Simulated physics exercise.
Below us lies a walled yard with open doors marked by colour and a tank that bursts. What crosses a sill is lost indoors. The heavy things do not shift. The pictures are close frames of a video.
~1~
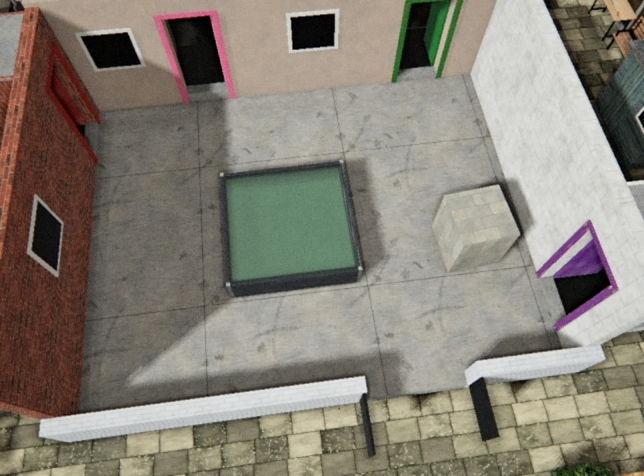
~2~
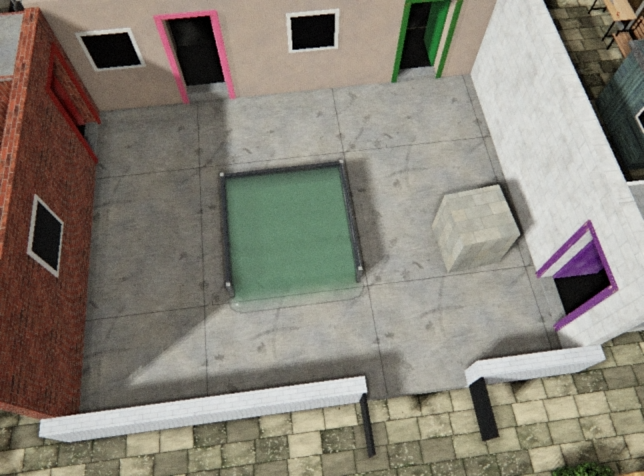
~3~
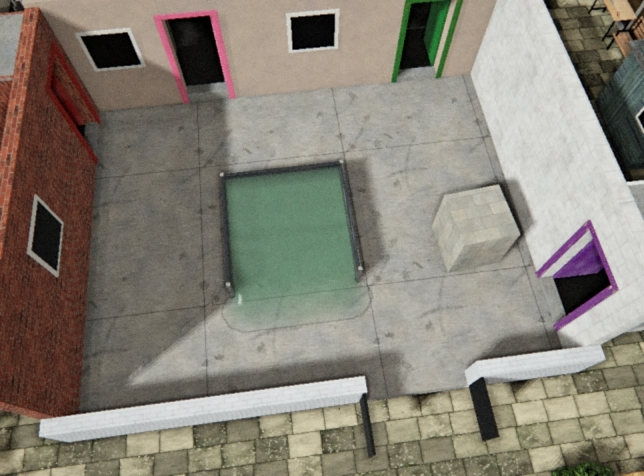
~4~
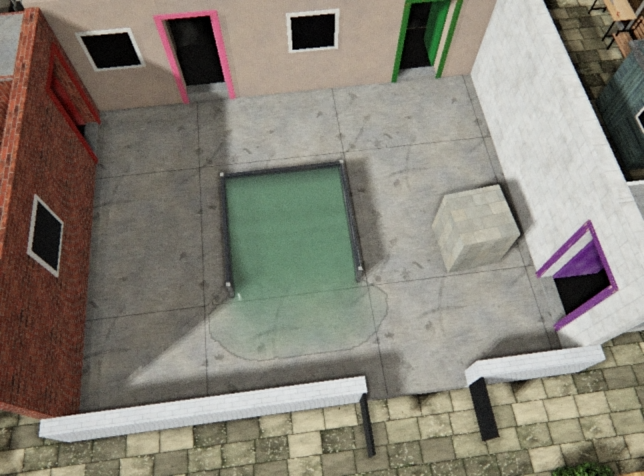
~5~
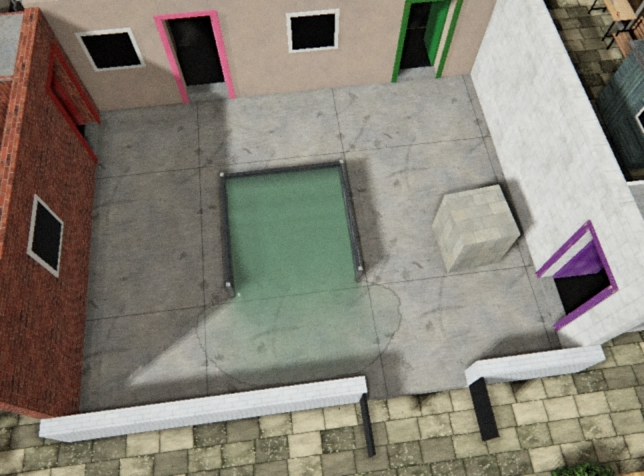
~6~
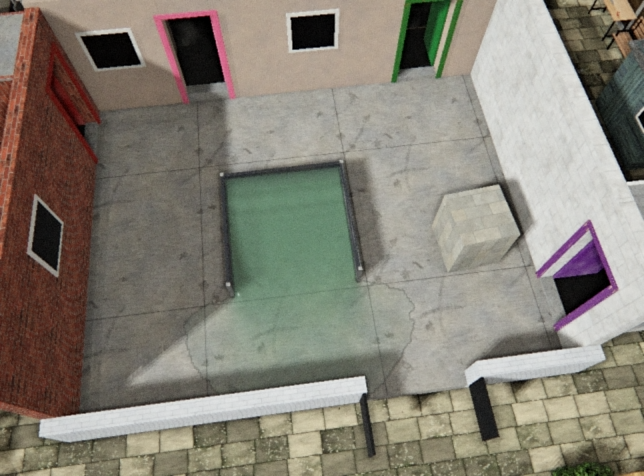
Green water spills from the open front of a square tank and spreads across grey paving.
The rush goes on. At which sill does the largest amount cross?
Most goes in at the purple door.
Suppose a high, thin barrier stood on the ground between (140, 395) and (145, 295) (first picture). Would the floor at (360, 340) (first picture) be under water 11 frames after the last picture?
There: Flooded.
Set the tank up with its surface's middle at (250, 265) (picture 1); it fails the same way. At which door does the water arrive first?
The one in purple.
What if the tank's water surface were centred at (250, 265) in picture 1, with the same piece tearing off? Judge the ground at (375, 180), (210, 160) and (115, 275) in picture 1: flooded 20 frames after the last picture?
In that order: Not flooded, not flooded, awash.
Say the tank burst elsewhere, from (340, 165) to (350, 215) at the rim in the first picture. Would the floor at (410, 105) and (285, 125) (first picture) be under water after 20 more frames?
One after the other: Under water, clear.
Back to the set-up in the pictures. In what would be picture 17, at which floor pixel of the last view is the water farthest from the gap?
Roughly at (80, 422).
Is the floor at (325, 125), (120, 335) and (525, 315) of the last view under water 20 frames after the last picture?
One after the other: No water, covered, under water.
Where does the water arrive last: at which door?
Last comes the green one.
A moment on, water covers 15 % of the floor; pink door not reached, green door not reached, red door not reached, purple door not reached.
Next, water covers 20 % of the floor; pink door not reached, green door not reached, red door not reached, purple door not reached.
Then, water covers 30 % of the floor; pink door not reached, green door not reached, red door not reached, purple door wet at the sill, nothing in.
Later, water covers 60 % of the floor; pink door not reached, green door not reached, red door wet at the sill, nothing in, purple door some in.
In the end, water covers 85 % of the floor; pink door wet at the sill, nothing in, green door wet at the sill, nothing in, red door wet at the sill, nothing in, purple door a lot in; the purple door has let in the most.
